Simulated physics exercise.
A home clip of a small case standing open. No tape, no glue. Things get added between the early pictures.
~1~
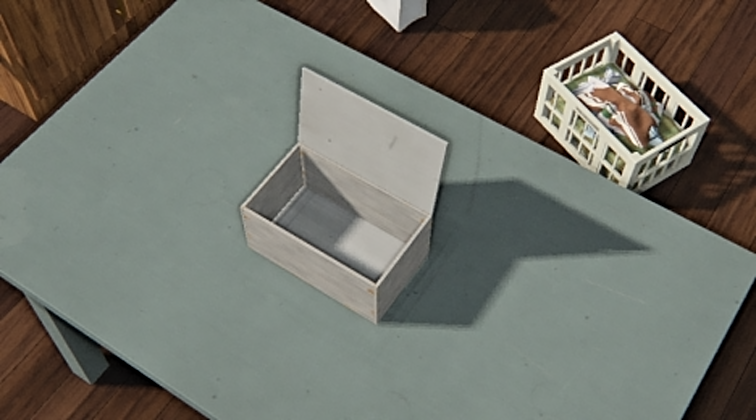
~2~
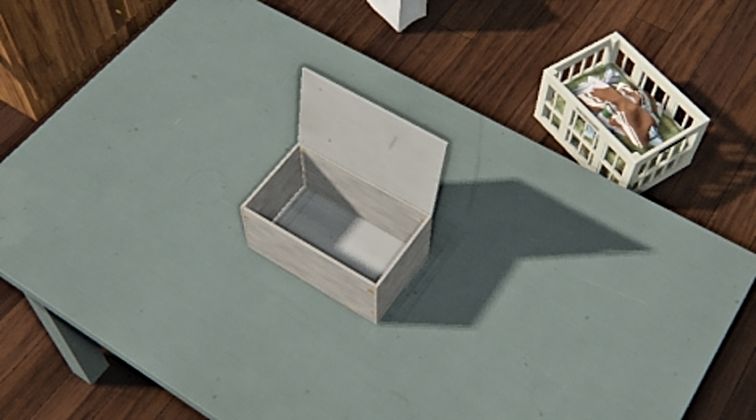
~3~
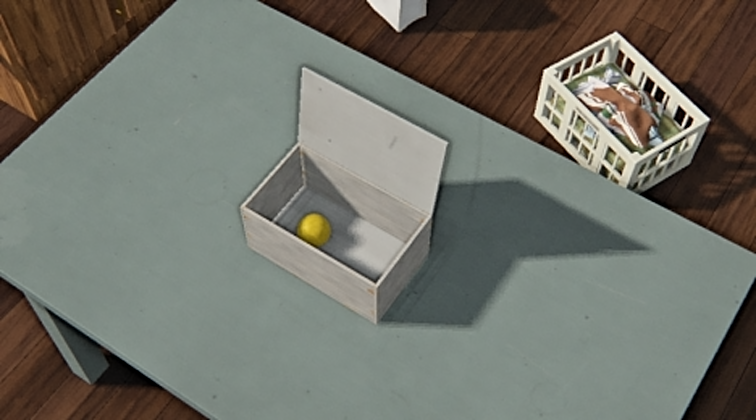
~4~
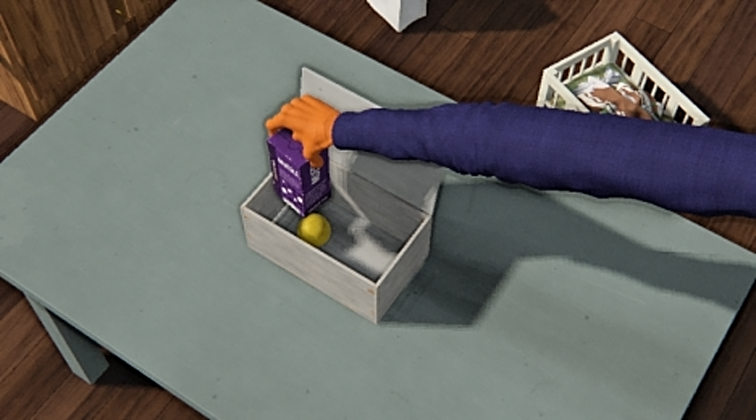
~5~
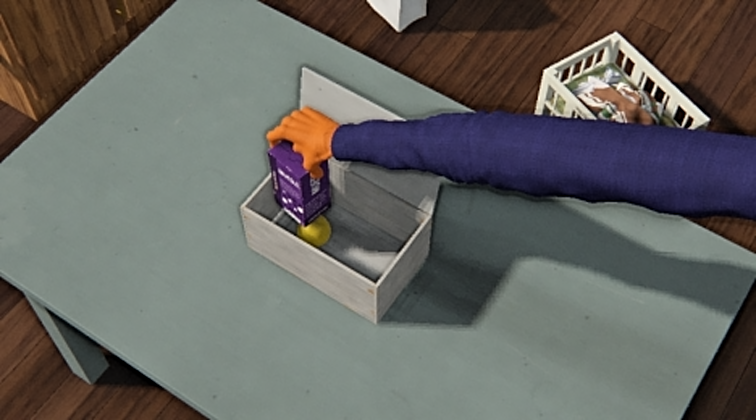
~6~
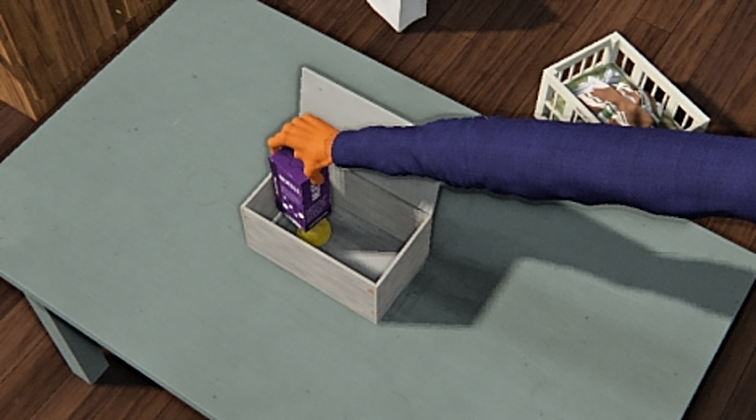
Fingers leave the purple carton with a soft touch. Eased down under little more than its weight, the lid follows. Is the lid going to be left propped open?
Yes, it stays propped open.
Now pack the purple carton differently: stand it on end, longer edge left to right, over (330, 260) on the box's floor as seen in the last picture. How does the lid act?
Note: It lowers fully.
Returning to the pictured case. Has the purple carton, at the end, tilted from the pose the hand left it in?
Once everything settles, it ends up at a slant.
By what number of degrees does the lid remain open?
Near 90° up from the rim.
Then, 0.30 s later than the last frame, purple carton tilted by 41° near (306, 189); yellow lemon moved a little.
Then, 0.80 s later than the last frame, lid starting down; purple carton tilted by 44° near (311, 187); yellow lemon moved a little.
Then, 1.40 s later than the last frame, lid 89° above the rim; purple carton tilted by 44° near (312, 186); yellow lemon moved about its own width.
When it is over, lid 89° above the rim; lying over in the box, purple carton; moved from the start, yellow lemon. End places, in pixels of the last picture, purple carton near (312, 186).
